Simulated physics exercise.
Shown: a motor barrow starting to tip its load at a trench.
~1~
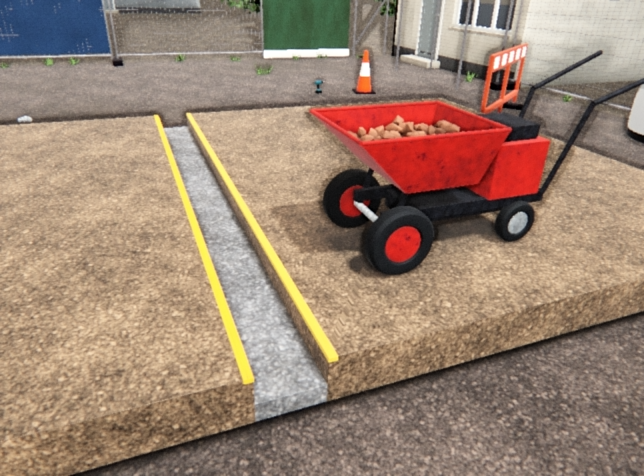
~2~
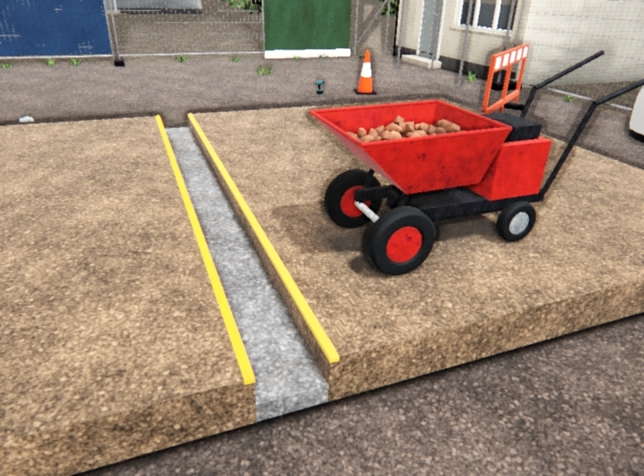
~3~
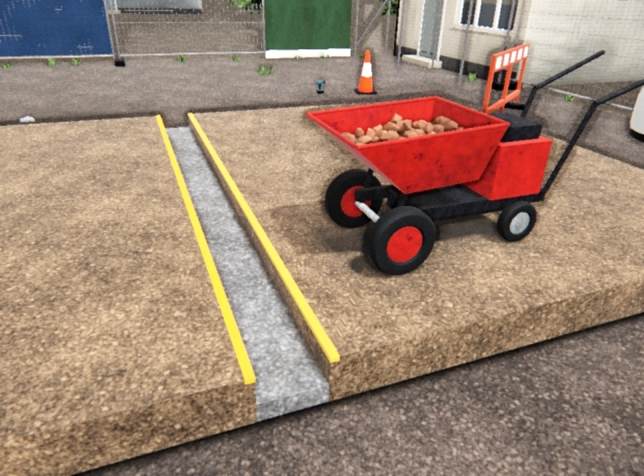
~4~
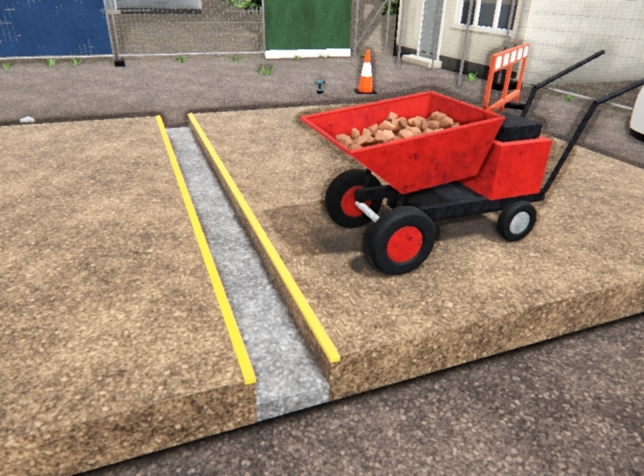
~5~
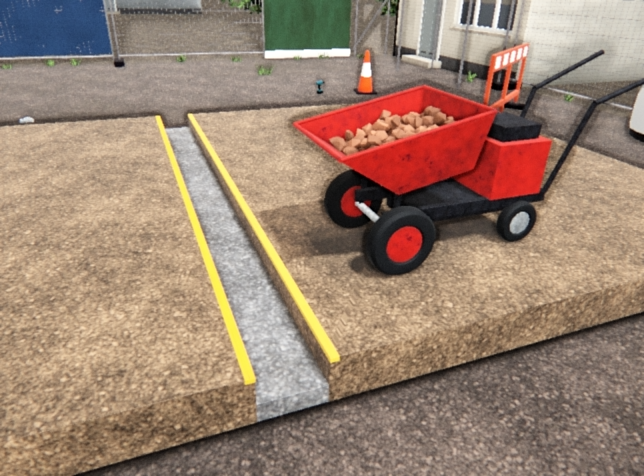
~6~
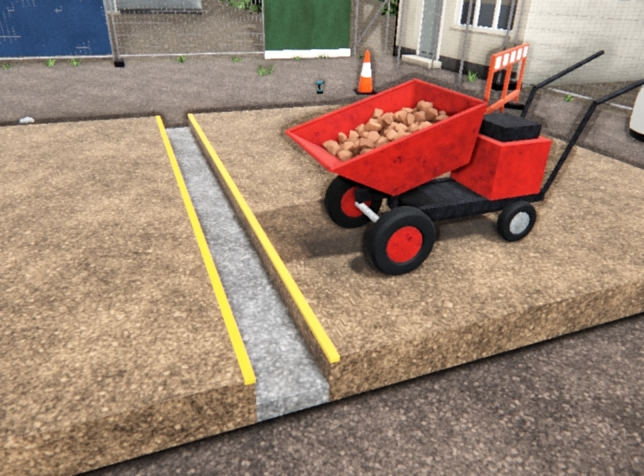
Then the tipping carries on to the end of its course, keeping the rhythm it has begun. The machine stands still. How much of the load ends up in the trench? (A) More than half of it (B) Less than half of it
A, more than half of it.
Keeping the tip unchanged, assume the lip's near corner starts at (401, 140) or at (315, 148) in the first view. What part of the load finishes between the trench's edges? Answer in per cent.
50 % and 30 %.
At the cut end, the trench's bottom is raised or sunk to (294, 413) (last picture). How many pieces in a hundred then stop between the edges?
Something like 100 %.
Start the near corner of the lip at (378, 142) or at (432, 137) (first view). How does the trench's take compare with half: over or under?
Well, parked at the first spot it'd be past the halfway mark, and at the second it'd be short of the halfway mark.
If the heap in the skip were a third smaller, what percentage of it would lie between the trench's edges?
About 90 per cent.
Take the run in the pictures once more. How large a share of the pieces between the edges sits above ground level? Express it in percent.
10 %, roughly.
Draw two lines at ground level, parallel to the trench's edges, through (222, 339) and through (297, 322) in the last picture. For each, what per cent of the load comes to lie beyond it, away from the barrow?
Around 0 in a hundred for the first, 70 in a hundred for the second.
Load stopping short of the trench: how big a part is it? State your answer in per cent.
That share comes out near 0 in a hundred.
Just after the last frame, skip tipped steeply; every one in the skip.
A moment on, skip tipped right over; roughly two thirds in the skip; roughly a third in or heaped over the trench.
Further on, skip tipped right over; roughly a quarter in the skip; the larger part in or heaped over the trench; just a few beyond it.
When it is over, skip tipped right over; roughly a quarter in the skip; the larger part in or heaped over the trench; just a few beyond it.
